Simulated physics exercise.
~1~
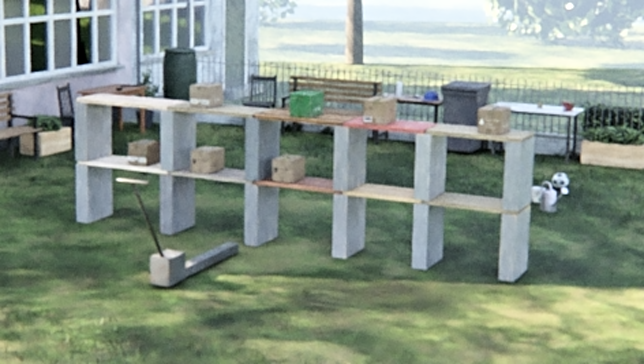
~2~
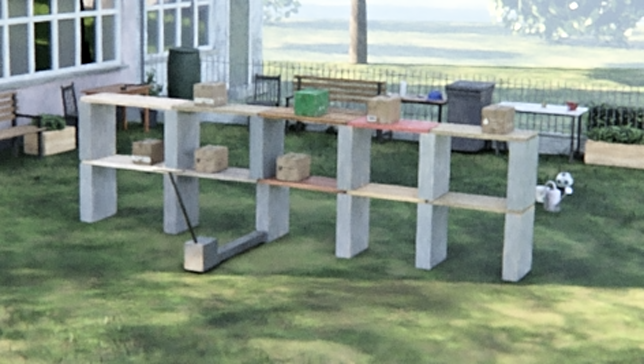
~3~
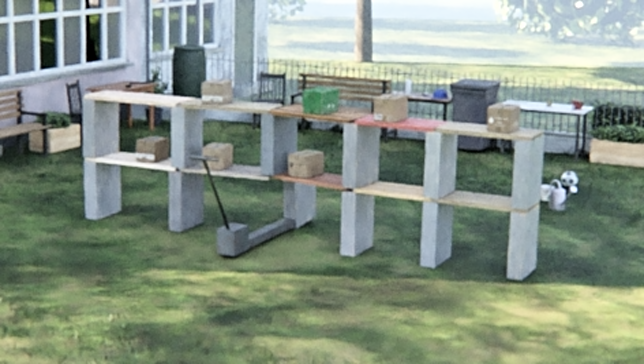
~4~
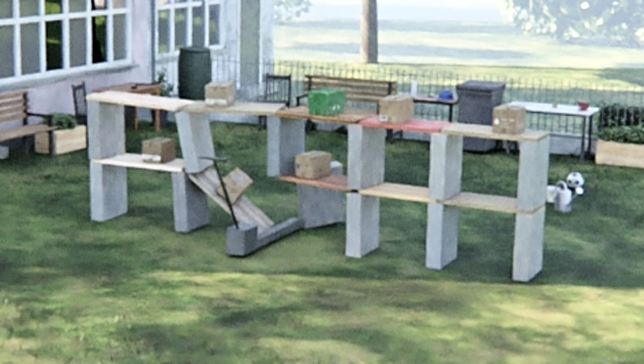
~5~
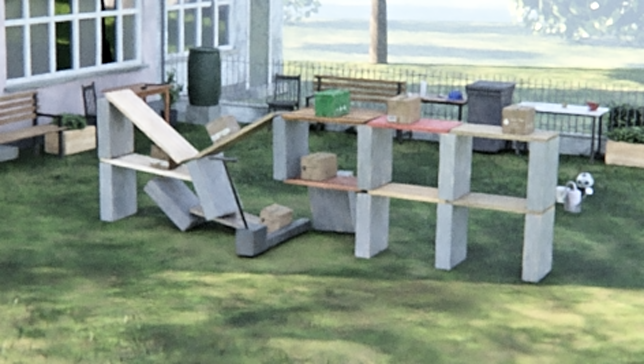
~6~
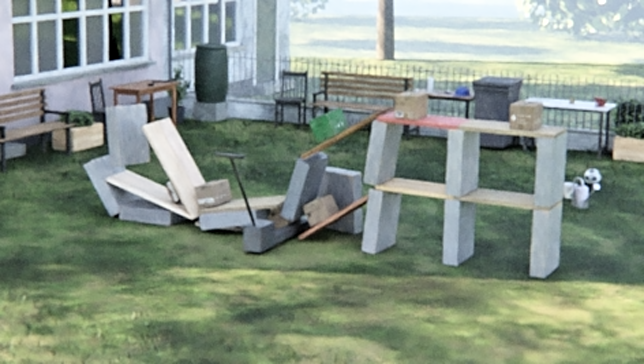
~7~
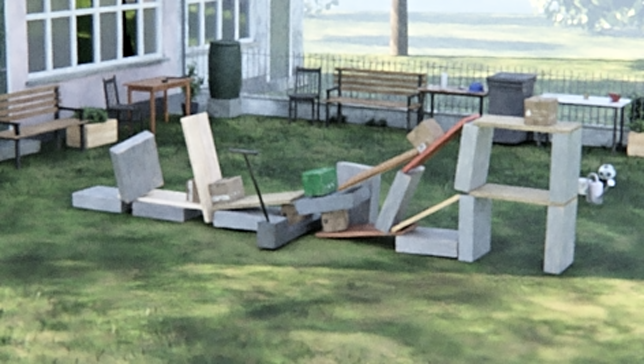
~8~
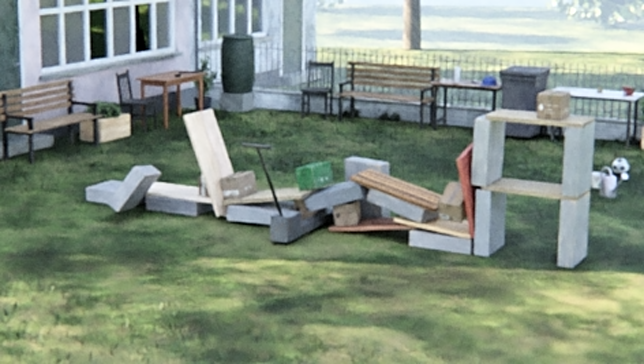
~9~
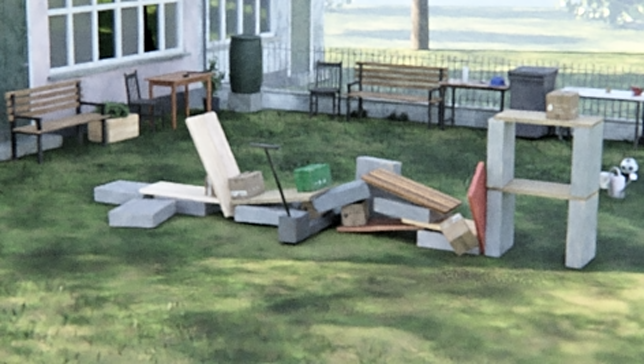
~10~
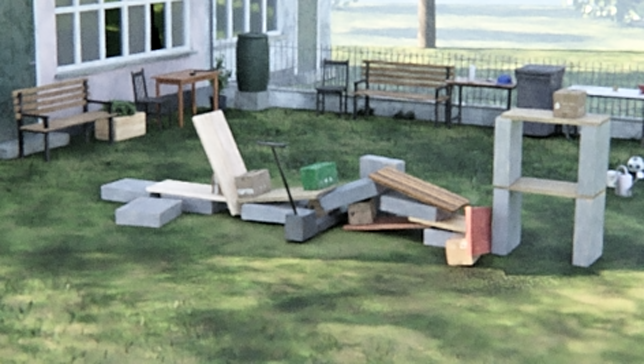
A long two-tier shelf of upright grey blocks and loose boards, holding several brown boxes and a green carton, stands on a lawn before a pale building, benches and a fence, seen from slightly above. A low grey jack with a thin handle slides in from the left and pushes against the foot of an upright. That upright tips, and the left shelves fold down. The collapse spreads rightward, lowering the green carton onto the heap and tipping the red board down. A box tumbles last, while the right-hand bay stays standing with one box on top.
